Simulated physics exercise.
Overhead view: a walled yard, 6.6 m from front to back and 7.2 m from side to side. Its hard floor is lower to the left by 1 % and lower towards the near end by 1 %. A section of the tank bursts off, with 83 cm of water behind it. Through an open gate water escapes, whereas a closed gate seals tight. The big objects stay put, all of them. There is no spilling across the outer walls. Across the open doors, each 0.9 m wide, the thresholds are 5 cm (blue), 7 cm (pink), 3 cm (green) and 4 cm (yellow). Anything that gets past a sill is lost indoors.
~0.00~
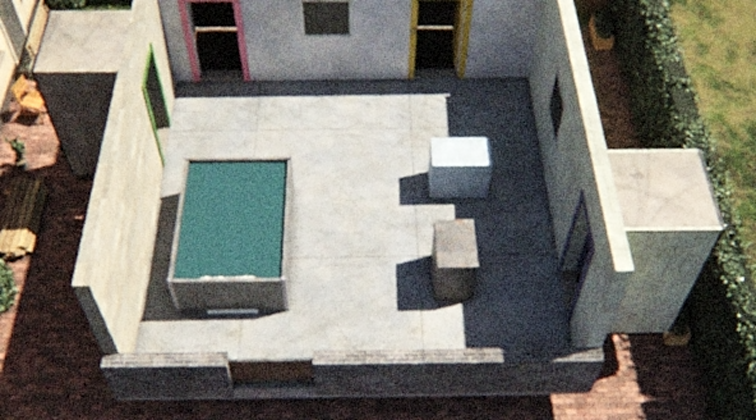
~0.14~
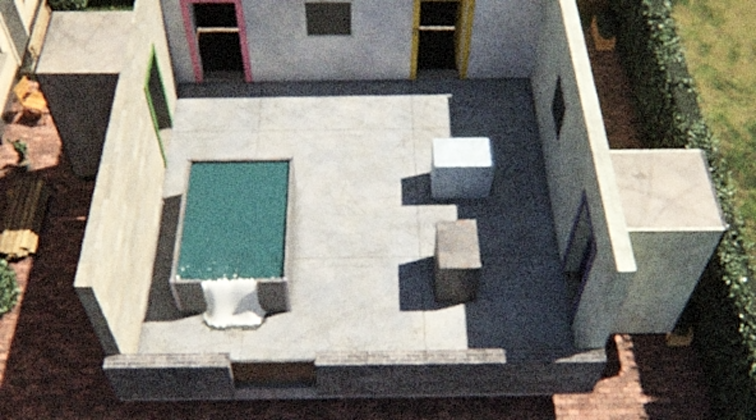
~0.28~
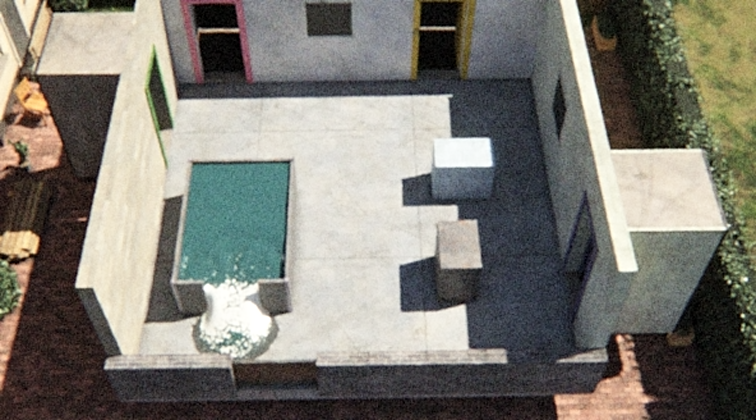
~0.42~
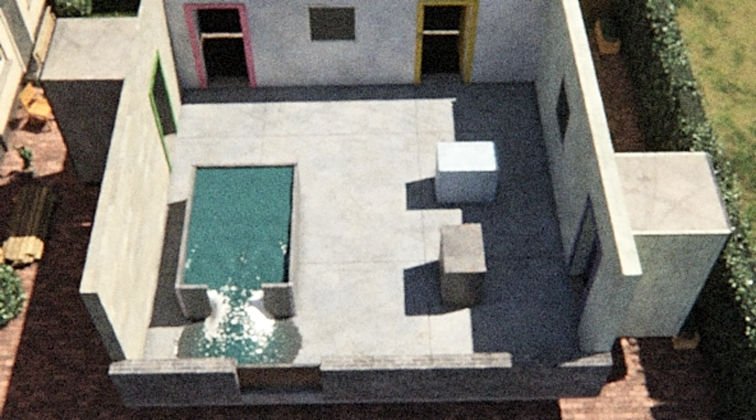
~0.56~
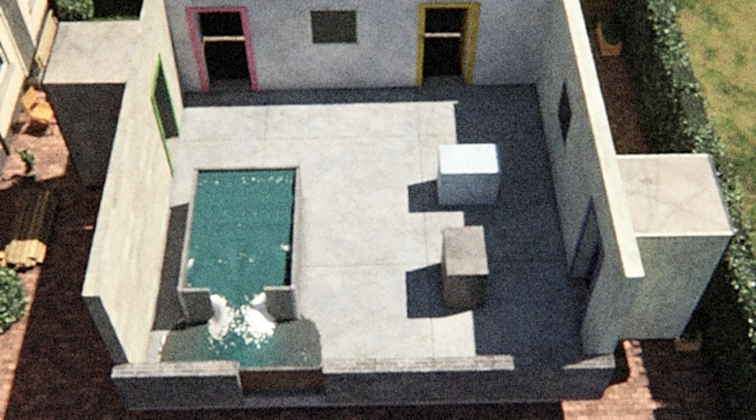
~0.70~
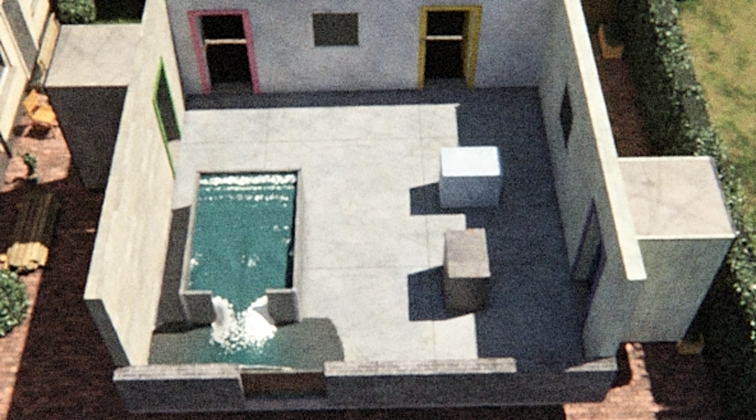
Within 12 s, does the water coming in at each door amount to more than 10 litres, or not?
Blue door: The total grows larger than the cap; pink door: The total grows larger than the cap; green door: The total grows larger than the cap; yellow door: The total grows larger than the cap.
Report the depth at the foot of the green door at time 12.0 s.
I'd put it at around 6.5 cm deep.
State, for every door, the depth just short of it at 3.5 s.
Depths: Blue door 17 cm, pink door 17 cm, green door 9 cm, yellow door 0 cm.
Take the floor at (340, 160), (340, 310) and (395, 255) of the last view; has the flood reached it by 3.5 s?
In turn: Dry, under water, wet.
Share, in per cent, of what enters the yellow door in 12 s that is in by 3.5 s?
By then it's near 0% of the total.
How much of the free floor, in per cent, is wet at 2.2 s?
Close to 30 in a hundred parts are wet.
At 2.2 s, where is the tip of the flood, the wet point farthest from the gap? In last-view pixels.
Around pixel (583, 379).
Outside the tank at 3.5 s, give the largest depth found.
Roughly 36 cm.
After 1.4 s water covers 15 % of the floor and is deepest (66 cm) near (144, 389); blue door not reached, pink door not reached, green door not reached, yellow door not reached.
After 2.2 s water covers 30 % of the floor and is deepest (56 cm) near (144, 389); blue door not reached, pink door not reached, green door not reached, yellow door not reached.
After 3.5 s water covers 50 % of the floor and is deepest (36 cm) near (155, 389); blue door 17 cm at the sill, 63 L in, pink door 17 cm at the sill, 9 L in, green door 9 cm at the sill, 8 L in, yellow door not reached.
After 7.0 s water covers 95 % of the floor and is deepest (24 cm) near (144, 389); blue door 11 cm at the sill, 192 L in, pink door 16 cm at the sill, 184 L in, green door 7 cm at the sill, 59 L in, yellow door 5 cm at the sill, 0 L in.
After 12.0 s water covers 100 % of the floor and is deepest (15 cm) near (144, 389); blue door 6 cm at the sill, 220 L in, pink door 11 cm at the sill, 255 L in, green door 7 cm at the sill, 90 L in, yellow door 7 cm at the sill, 22 L in.
